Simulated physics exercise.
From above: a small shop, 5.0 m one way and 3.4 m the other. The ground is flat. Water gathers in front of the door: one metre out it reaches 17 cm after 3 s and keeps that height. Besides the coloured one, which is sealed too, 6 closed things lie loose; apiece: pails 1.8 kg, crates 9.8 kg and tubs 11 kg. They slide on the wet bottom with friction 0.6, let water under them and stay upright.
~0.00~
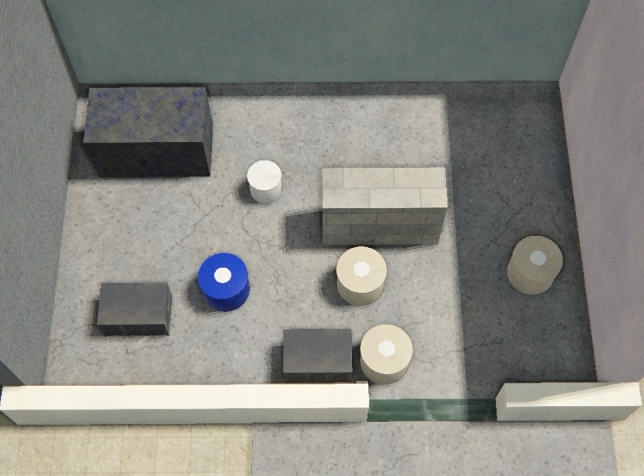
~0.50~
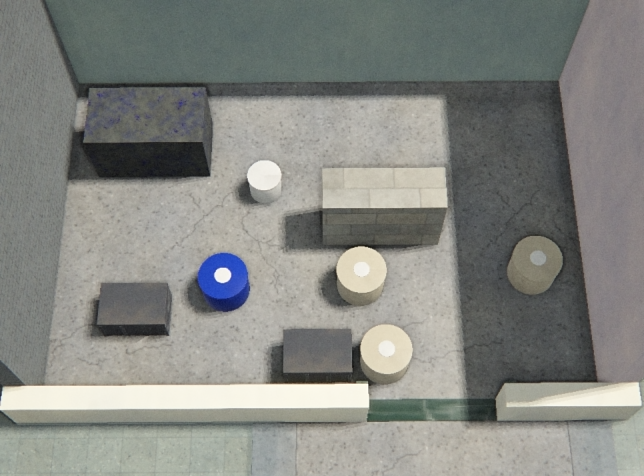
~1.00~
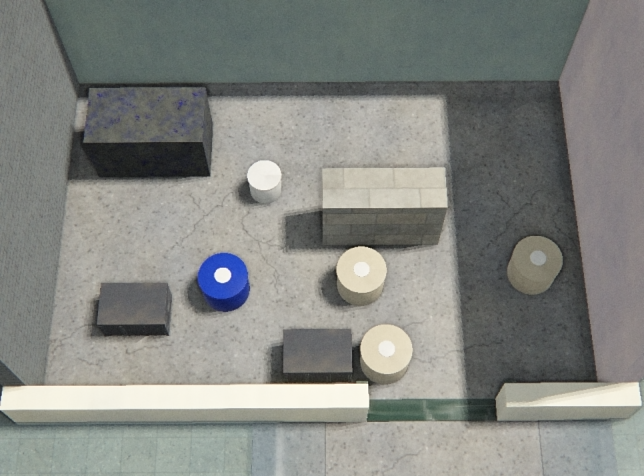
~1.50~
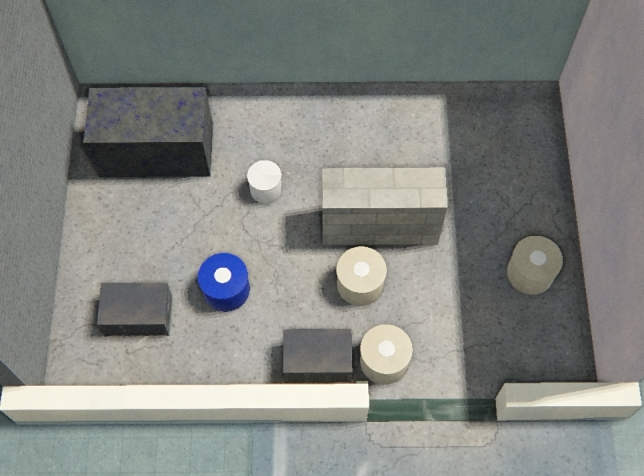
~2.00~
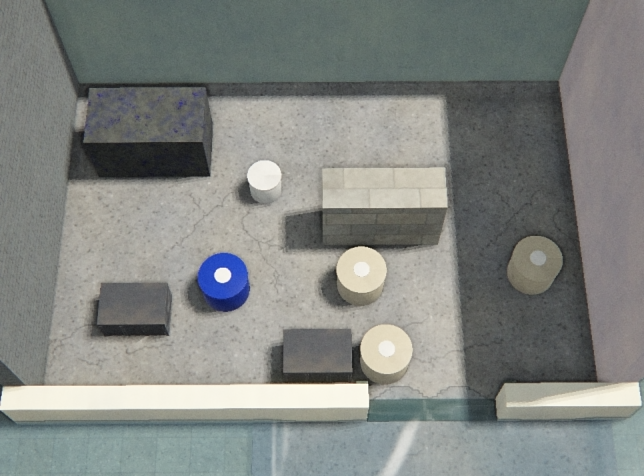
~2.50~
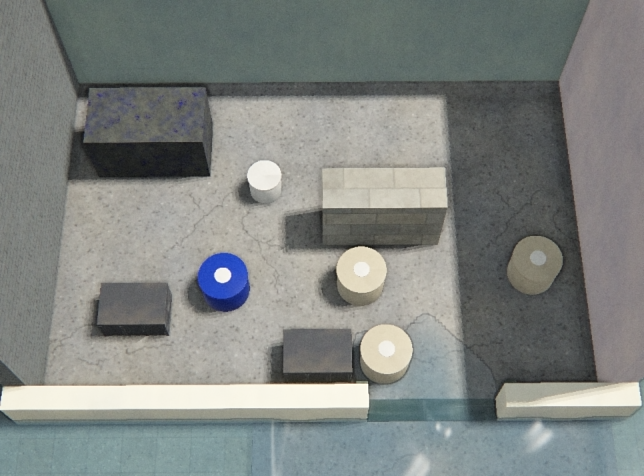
Water spread over the ground outside a small room seen from above, then crept in through the doorway near the end, while the blue tub, pale tubs and dark crates inside stayed still.
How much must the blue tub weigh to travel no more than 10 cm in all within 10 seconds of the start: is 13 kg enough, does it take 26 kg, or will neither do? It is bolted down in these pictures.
I expect that the lower weight is enough.
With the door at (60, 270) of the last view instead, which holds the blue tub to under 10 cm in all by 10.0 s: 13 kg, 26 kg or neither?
Then only the larger load is enough.
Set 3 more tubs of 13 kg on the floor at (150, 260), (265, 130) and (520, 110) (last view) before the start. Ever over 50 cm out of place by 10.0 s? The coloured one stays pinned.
In turn: Short of it, under, over.
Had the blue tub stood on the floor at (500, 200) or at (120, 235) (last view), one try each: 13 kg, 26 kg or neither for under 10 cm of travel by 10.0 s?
In turn: It takes the larger; the smaller is enough.
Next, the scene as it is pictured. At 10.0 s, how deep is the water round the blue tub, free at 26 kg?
Roughly 6 cm.
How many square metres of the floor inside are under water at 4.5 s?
Roughly 6.0 m2.
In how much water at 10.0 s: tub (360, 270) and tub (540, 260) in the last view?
About 5 and 6 cm.
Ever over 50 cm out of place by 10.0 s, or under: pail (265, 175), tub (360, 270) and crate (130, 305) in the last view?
In that order: Past it, more, less.
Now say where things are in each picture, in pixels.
In the first picture, the blue tub at (223, 276), on the bottom; water covers 0.0 m2; 0 of 7 have shifted.
In the second picture, the blue tub at (223, 276), on the bottom; water covers 0.0 m2; 0 of 7 have shifted.
In the third picture, the blue tub at (223, 276), on the bottom; water covers 0.0 m2; 0 of 7 have shifted.
In the fourth picture, the blue tub at (223, 276) rests on the ground; 0.0 m2 under water; 0 of 7 have shifted.
In the fifth picture, the blue tub at (223, 276), on the bottom; water covers 0.0 m2; 0 of 7 have shifted.
In the sixth picture, the blue tub at (223, 276), on the bottom; water covers 0.5 m2; 0 of 7 have shifted.
After 3.5 s the blue tub would be 0 cm from its start with 13 kg and 0 cm from its start with 26 kg; 0 cm of water round it then.
After 4.5 s the blue tub would be 0 cm from its start with 13 kg and 0 cm from its start with 26 kg; 0 cm of water round it then.
After 7.0 s the blue tub would be 0 cm from its start with 13 kg and 0 cm from its start with 26 kg; 3 cm of water round it then.
After 10.0 s the blue tub would be 1 cm from its start with 13 kg and 0 cm from its start with 26 kg; 6 cm of water round it then.
